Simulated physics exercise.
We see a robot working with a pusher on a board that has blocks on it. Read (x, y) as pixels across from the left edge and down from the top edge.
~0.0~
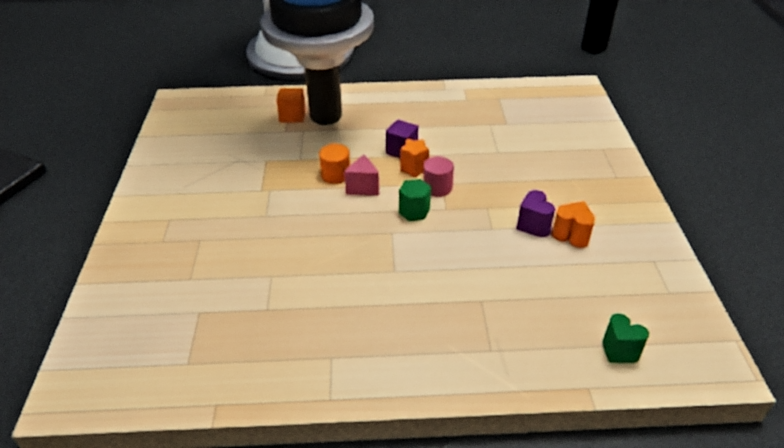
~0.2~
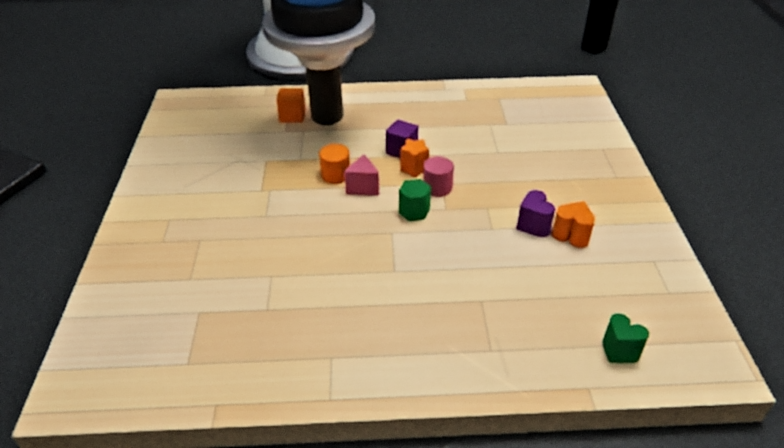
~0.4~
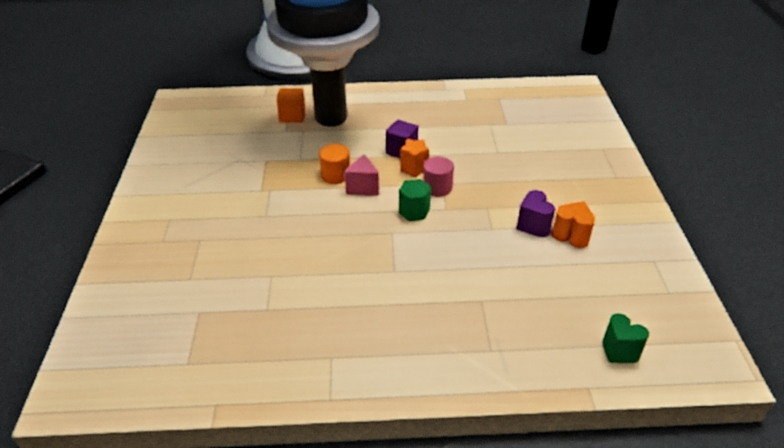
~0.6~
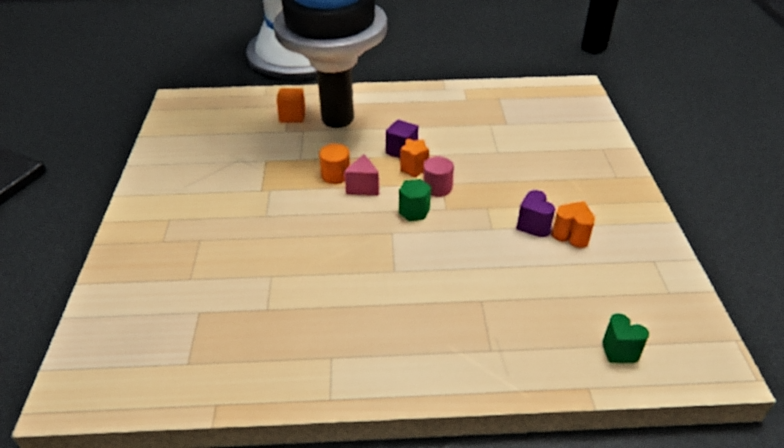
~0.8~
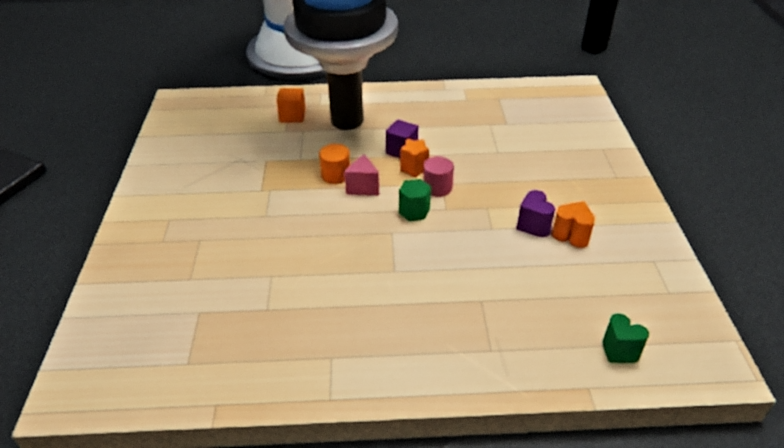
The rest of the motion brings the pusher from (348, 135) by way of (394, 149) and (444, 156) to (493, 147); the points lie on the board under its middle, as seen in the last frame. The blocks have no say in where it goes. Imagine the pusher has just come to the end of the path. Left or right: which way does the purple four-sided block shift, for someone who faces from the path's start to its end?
Rightward.
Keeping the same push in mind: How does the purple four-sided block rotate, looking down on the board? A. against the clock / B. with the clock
Letter B.
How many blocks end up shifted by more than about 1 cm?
My forecast: 2.
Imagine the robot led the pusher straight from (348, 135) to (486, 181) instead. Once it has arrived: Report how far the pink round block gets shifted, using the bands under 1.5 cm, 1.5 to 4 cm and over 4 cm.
Displaced 1.5 to 4 cm.
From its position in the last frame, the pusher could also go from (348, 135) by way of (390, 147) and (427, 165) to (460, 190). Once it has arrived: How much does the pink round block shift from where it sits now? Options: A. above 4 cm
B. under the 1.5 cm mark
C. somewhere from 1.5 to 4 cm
The one that fits is A, above 4 cm.
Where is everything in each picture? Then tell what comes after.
The first frame shows pusher's lower end at (326, 117); purple four-sided block at (402, 128); orange star at (415, 146); pink round block at (439, 165).
The second frame shows pusher at (328, 118); blocks still.
The third frame shows pusher at (331, 119); blocks still.
The fourth frame shows pusher at (338, 120); blocks still.
The fifth frame shows pusher at (348, 122); purple four-sided block at (402, 128); orange star at (415, 146); pink round block at (439, 165).
On the path given first. One third of the way, pusher at (394, 136); purple four-sided block at (423, 132); orange star at (418, 147), turned 20° clockwise.
Two thirds of the way, pusher at (446, 143); purple four-sided block at (476, 141); orange star at (427, 151), turned 80° clockwise.
At the end, pusher at (495, 134); purple four-sided block at (503, 143), turned 40° clockwise; orange star at (427, 151), turned 80° clockwise; pink round block still.
